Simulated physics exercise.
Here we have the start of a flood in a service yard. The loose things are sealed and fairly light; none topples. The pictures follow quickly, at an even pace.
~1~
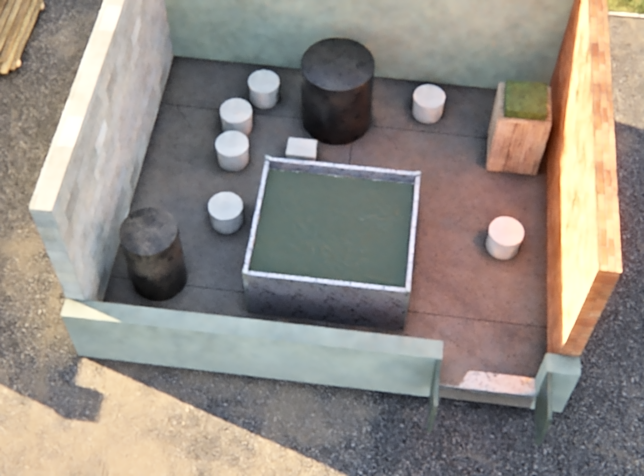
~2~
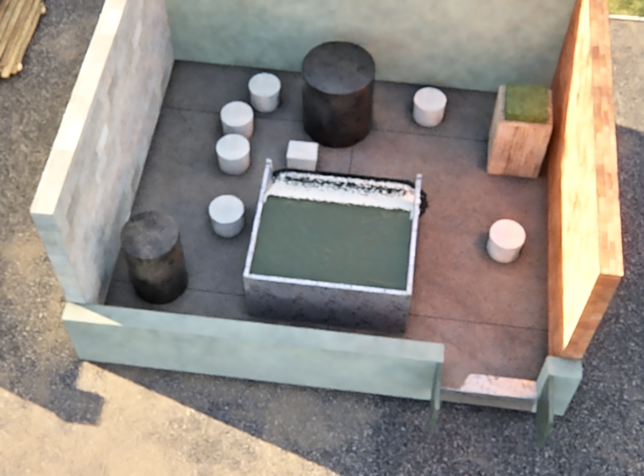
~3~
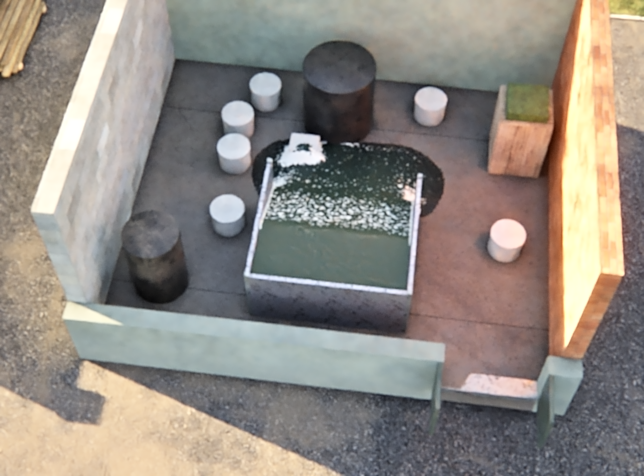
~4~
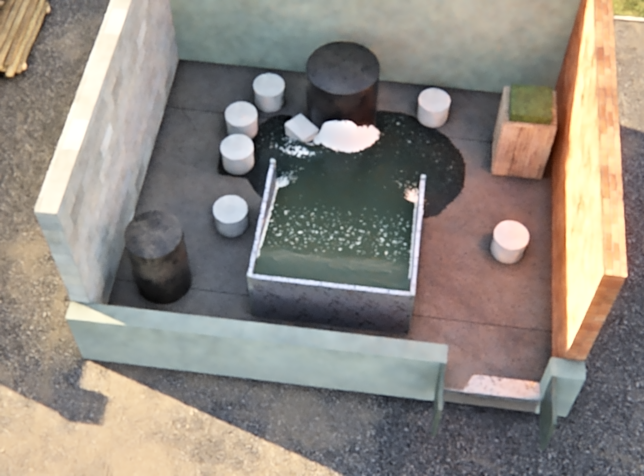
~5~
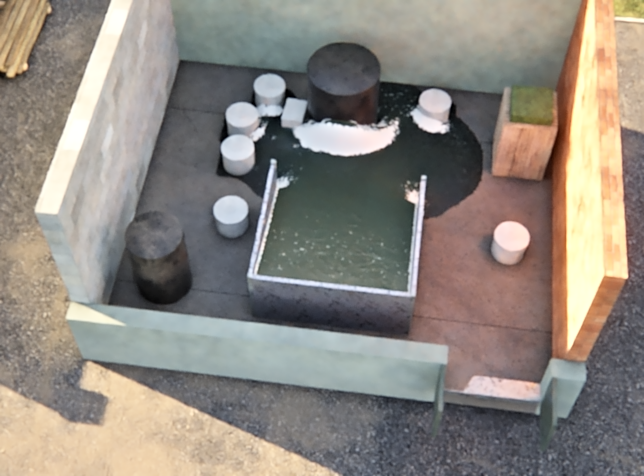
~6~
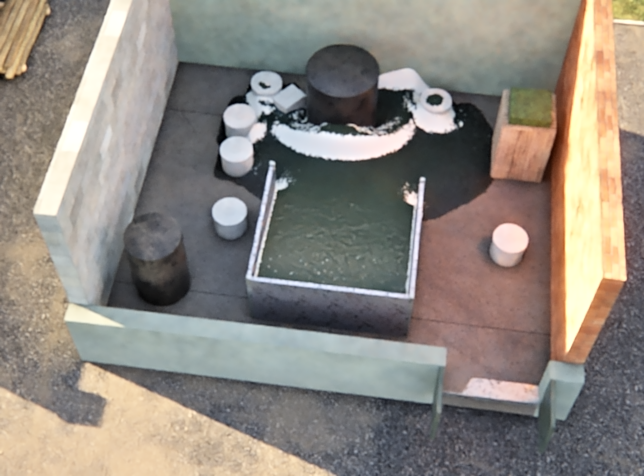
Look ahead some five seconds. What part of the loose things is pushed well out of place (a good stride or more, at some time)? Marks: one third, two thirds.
Share: Two thirds or above.
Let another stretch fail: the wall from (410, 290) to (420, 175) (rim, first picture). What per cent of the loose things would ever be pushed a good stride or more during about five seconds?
Roughly 40 per cent.
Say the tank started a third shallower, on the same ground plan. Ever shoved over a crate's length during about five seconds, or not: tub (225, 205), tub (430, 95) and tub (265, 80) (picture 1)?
In that order: No, pushed that far, moved that far.
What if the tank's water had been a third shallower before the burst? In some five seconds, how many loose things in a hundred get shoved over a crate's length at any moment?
I make it 60 per cent.
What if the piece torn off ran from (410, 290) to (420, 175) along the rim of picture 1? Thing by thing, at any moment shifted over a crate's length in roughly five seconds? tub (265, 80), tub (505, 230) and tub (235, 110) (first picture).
One after the other: Not that far, moved that far, short of that.
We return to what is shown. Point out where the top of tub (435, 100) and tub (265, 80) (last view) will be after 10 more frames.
Near (521, 100) and (181, 56).
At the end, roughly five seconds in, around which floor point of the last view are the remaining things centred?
Close to (283, 229).
A moment on, 2 of 7 are well off their spots; 1 afloat.
Next, 4 of 7 are well off their spots; 4 afloat.
Later, 6 of 7 are well off their spots; 4 afloat.
In the end, 6 of 7 are well off their spots, and 6 have been at some point; 6 afloat.
